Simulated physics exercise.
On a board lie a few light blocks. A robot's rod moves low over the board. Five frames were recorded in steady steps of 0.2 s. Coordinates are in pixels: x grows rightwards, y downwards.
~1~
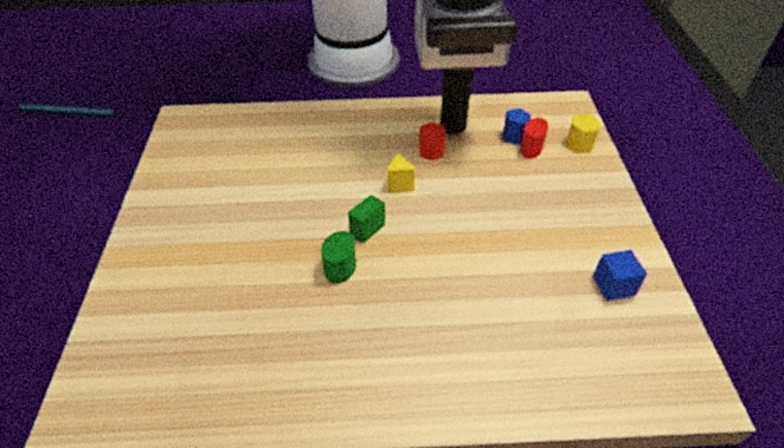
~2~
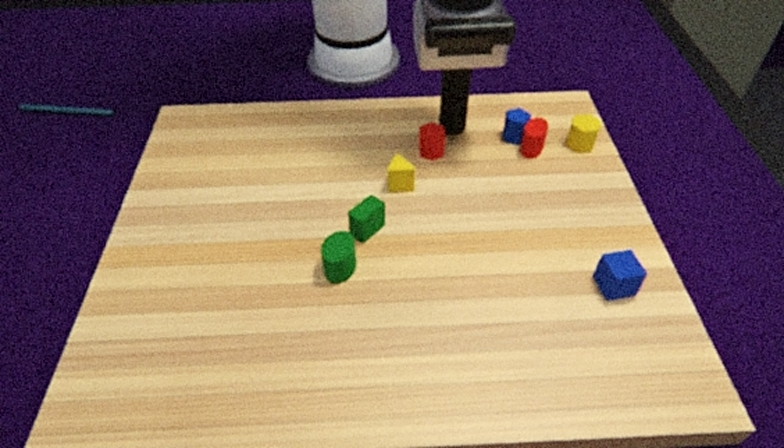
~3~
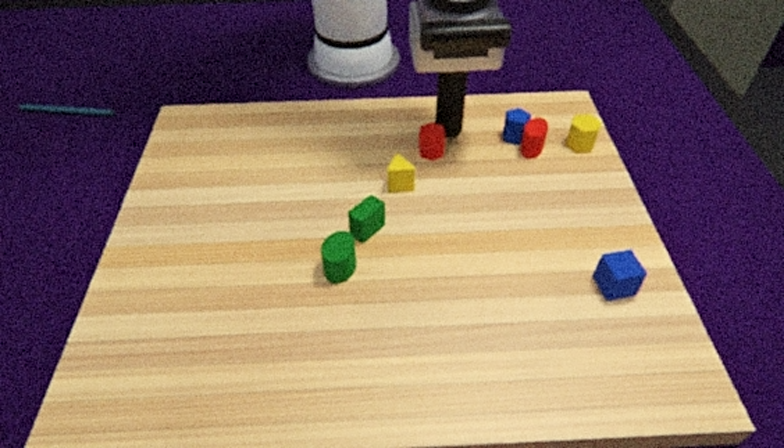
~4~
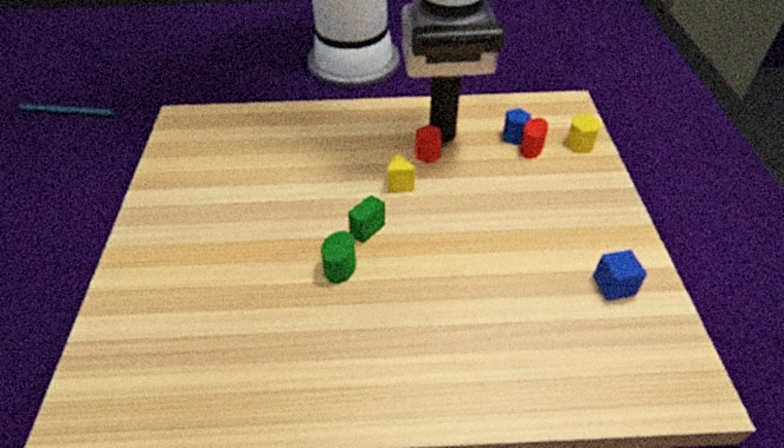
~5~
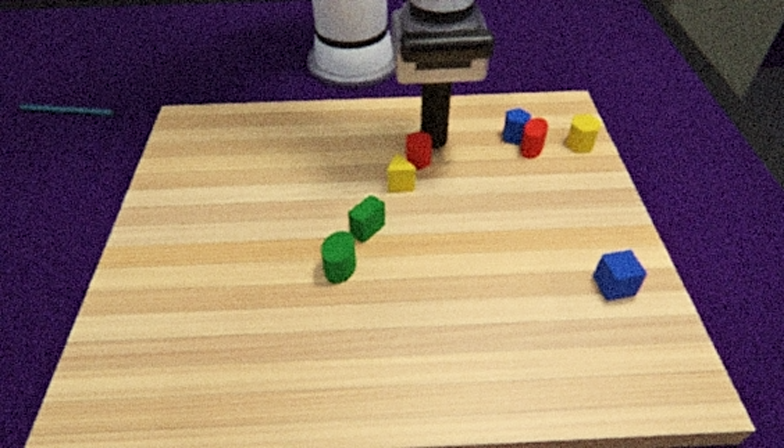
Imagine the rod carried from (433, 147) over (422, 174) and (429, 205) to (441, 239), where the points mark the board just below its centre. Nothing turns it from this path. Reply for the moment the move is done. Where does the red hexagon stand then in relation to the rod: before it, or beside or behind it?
Beside or behind, I predict.
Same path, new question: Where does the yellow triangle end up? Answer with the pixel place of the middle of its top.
It is going to be at (389, 173).
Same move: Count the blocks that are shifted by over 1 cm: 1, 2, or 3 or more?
Number moved: 2.
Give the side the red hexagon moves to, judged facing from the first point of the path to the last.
The red hexagon goes right.
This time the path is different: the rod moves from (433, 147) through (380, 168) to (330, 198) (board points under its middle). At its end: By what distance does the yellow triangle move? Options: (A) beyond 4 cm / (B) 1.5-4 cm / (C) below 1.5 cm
B: 1.5-4 cm.
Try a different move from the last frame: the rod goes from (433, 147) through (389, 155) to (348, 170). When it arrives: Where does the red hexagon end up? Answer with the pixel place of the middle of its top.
Close to (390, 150).
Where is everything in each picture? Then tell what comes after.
The first picture shows lower end of the rod at (453, 126), tops of blocks, green rectangle at (366, 207), yellow triangle at (400, 163), red hexagon at (432, 130).
The second picture shows rod at (452, 127), blocks as before.
The third picture shows rod at (448, 130), blocks as before.
The fourth picture shows rod at (442, 134), red hexagon at (429, 132).
The fifth picture shows rod at (434, 141), green rectangle at (366, 207), yellow triangle at (400, 163), red hexagon at (419, 138).
On the path given first. One third of the way, rod at (422, 168); yellow triangle at (391, 171), turned 40° anticlockwise; red hexagon at (395, 157), turned 45° clockwise.
Two thirds of the way, rod at (430, 199); yellow triangle at (389, 173), turned 35° anticlockwise; red hexagon at (394, 158), turned 55° clockwise.
At the end, rod at (442, 233); green rectangle not moved; yellow triangle at (389, 173), turned 35° anticlockwise; red hexagon at (394, 158), turned 55° clockwise.
